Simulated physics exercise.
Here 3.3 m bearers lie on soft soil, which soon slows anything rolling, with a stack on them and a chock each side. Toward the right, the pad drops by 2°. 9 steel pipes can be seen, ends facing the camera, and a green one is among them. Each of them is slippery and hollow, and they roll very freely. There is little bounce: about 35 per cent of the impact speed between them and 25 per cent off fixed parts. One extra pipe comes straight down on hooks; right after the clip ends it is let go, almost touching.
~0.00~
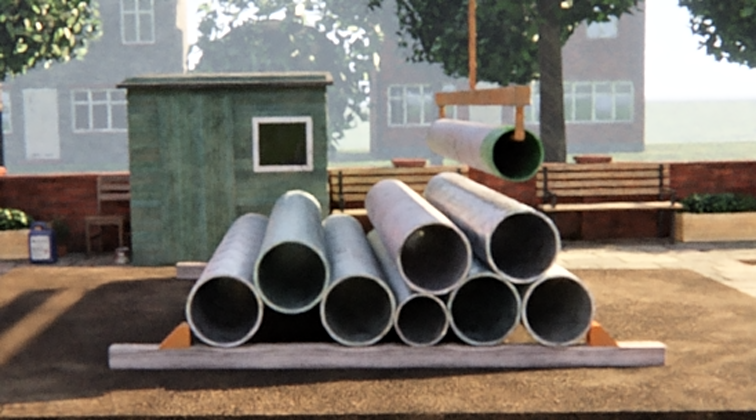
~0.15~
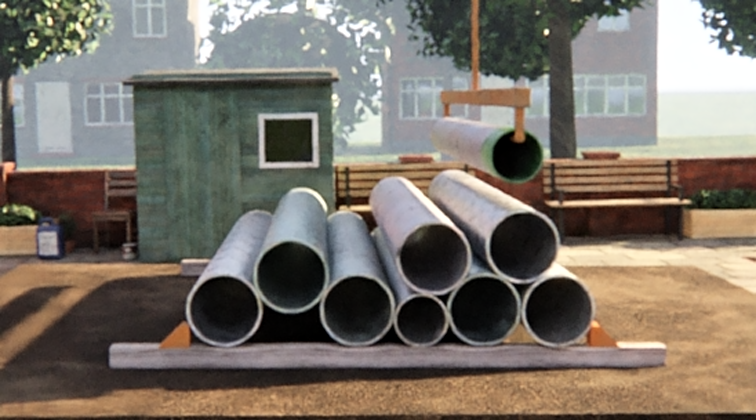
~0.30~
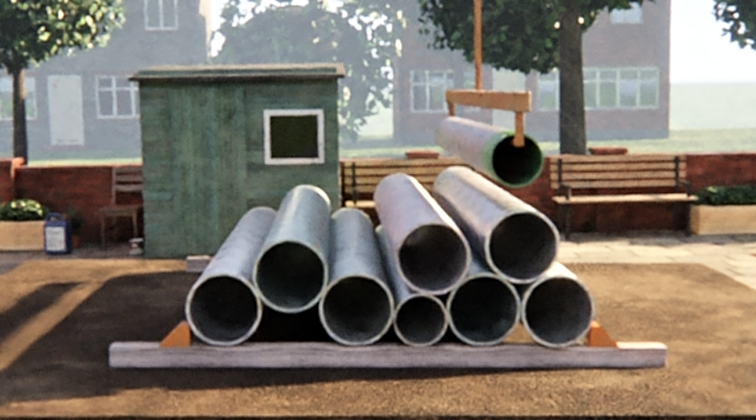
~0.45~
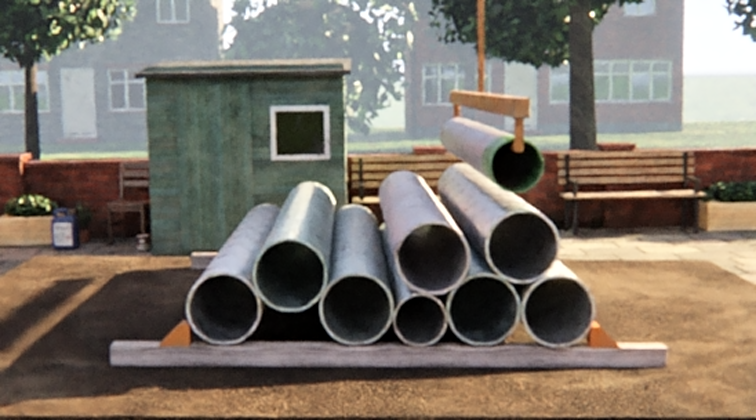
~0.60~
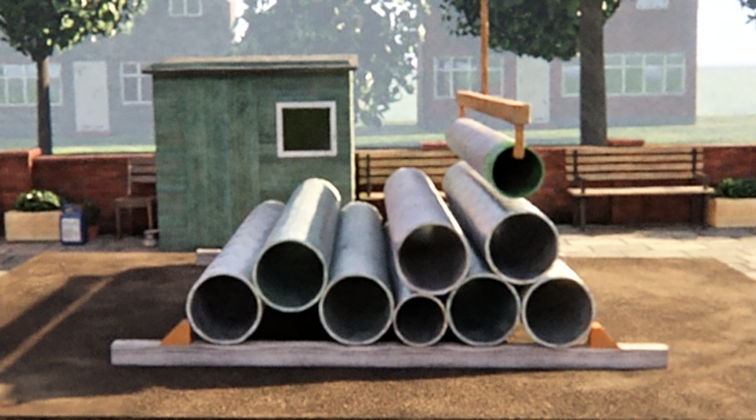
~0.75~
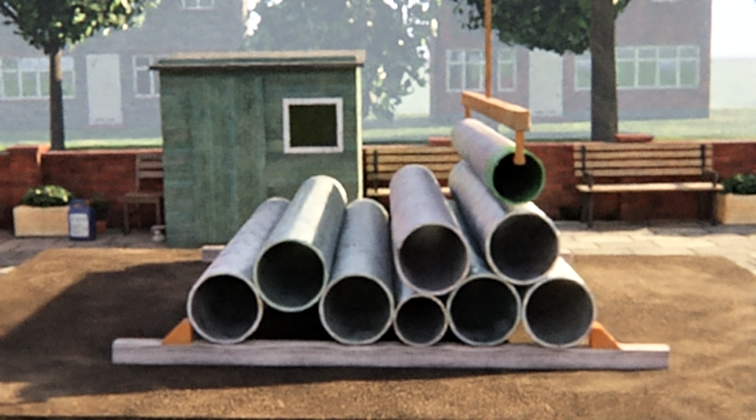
A green-rimmed pipe hangs from an orange lifting beam above a stack in a sunlit yard, seen from the front. Grey pipes lie open ends forward on a pale timber between orange chocks, with a green shed behind at left and benches, a low brick wall, trees and hazy buildings beyond. The hanging pipe lowers slowly over the stack's right side, while the camera drifts right and rises slightly; the stacked pipes stay still.
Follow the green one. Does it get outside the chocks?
My guess is it never gets out.
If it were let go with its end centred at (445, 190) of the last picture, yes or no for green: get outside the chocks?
Green? No, it won't, then.
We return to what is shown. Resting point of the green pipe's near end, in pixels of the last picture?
Look near pixel (474, 207).
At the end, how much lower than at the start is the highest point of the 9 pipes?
30 cm.
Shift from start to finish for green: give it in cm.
The green one comes to about 40.
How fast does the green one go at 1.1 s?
About 0.2 m/s.
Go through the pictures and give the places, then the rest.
The first frame shows green (517, 155); green hangs on the hooks; 5 form the bottom row.
The second frame shows green (517, 156); green hangs on the hooks; lowered 1 cm.
The third frame shows green (517, 161); green hangs on the hooks; lowered 3 cm.
The fourth frame shows green (517, 166); green hangs on the hooks; lowered 7 cm.
The fifth frame shows green (517, 172); green hangs on the hooks; lowered 10 cm.
The sixth frame shows green (518, 178); green hangs on the hooks; lowered 13 cm.
By 1.1 s, green is up on others, 50 cm inside the right chock, rolling left; 0 off the stack.
By 1.3 s, green is up on others, 55 cm inside the right chock, rolling left; 0 off the stack.
By 1.6 s, green is up on others, 75 cm inside the right chock, rolling left; 0 off the stack.
Finally (1.9 s), green is up on others, 70 cm inside the right chock; 0 off the stack.
